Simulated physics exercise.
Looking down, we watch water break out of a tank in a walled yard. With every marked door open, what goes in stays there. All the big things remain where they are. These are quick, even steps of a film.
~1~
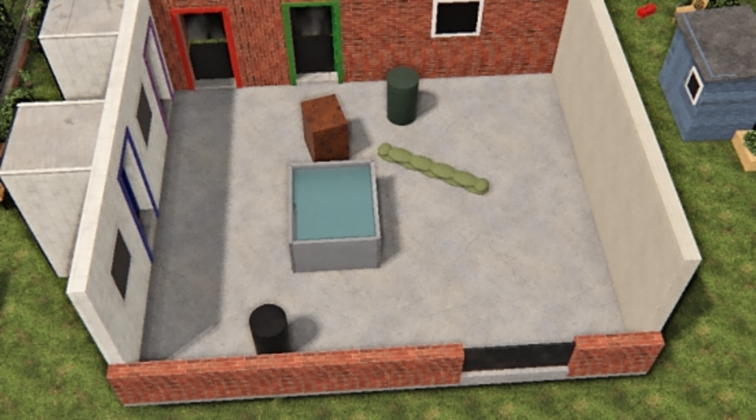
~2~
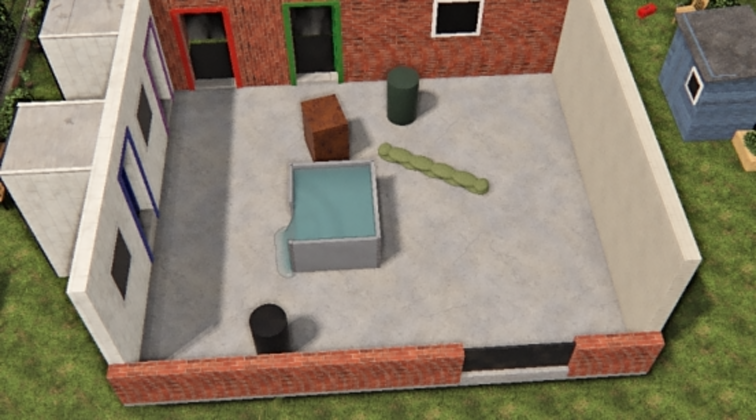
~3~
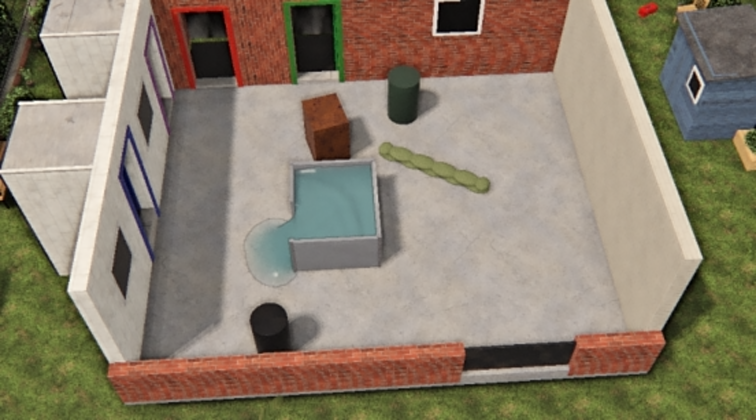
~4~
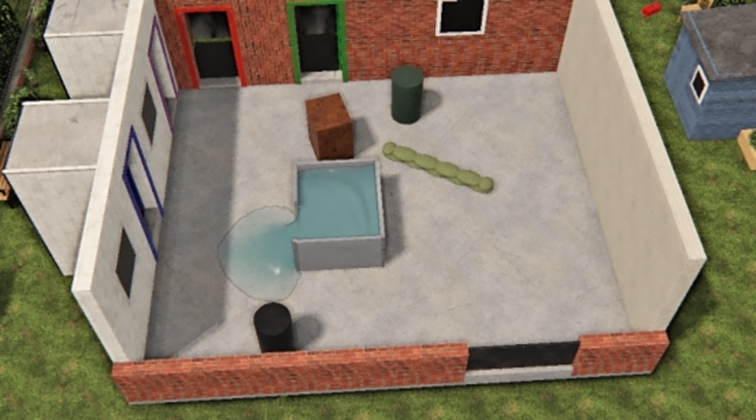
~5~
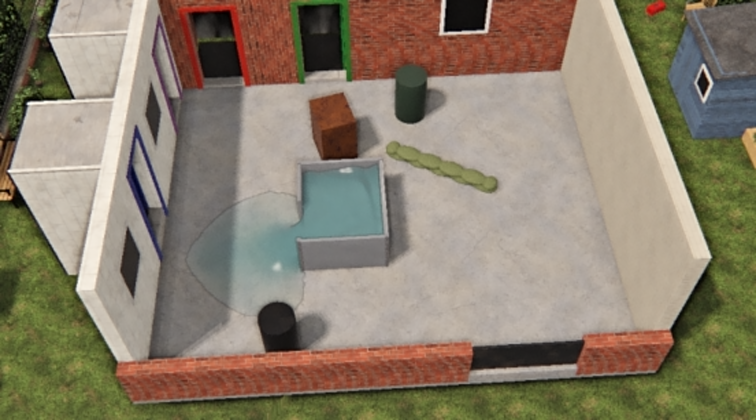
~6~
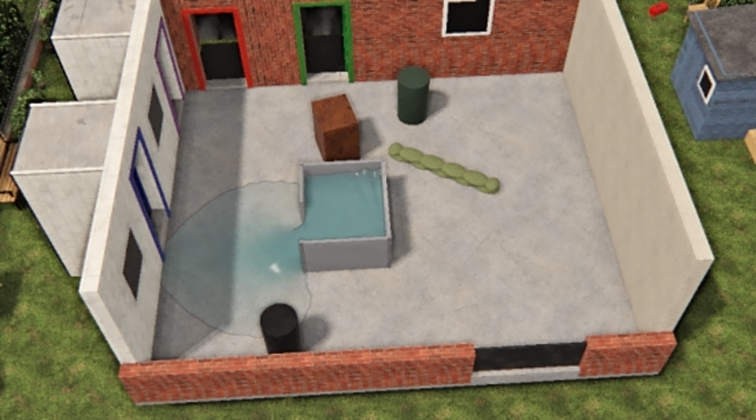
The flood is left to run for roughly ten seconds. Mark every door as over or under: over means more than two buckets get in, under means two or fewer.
Red door - over; blue door - under; purple door - under; green door - under.
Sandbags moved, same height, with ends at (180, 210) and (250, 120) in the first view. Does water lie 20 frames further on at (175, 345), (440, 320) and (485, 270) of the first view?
Spot one: Drenched; spot two: Still bare; spot three: Still bare.
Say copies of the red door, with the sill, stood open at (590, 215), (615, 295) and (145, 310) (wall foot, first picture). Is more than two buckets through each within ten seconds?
Well, the first remains within bounds, the next remains within bounds, and the last breaks the limit.
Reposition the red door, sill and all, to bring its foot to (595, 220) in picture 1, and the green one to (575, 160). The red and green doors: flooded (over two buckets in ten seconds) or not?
My reading: Red stays within the limit, green stays within the limit.
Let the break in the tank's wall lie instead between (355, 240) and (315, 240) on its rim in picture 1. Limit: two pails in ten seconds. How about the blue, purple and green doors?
The blue one falls short; the purple one falls short; the green one falls short.
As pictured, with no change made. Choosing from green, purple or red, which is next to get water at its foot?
That would be the one in purple.
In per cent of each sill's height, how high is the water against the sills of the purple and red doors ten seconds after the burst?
Near 80 and 160 per cent, in that order.
A moment on, water covers 20 % of the floor; the red door not reached, the blue door wet at the sill, nothing in, the purple door not reached, the green door not reached.
Next, water covers 20 % of the floor; the red door not reached, the blue door under two buckets in, the purple door wet at the sill, nothing in, the green door not reached.
Then, water covers 35 % of the floor; the red door over two buckets in, the blue door under two buckets in, the purple door wet at the sill, nothing in, the green door not reached.
Later, water covers 55 % of the floor; the red door far over two buckets in, the blue door under two buckets in, the purple door under two buckets in, the green door wet at the sill, nothing in.
In the end, water covers 80 % of the floor; the red door far over two buckets in, the blue door under two buckets in, the purple door under two buckets in, the green door wet at the sill, nothing in.
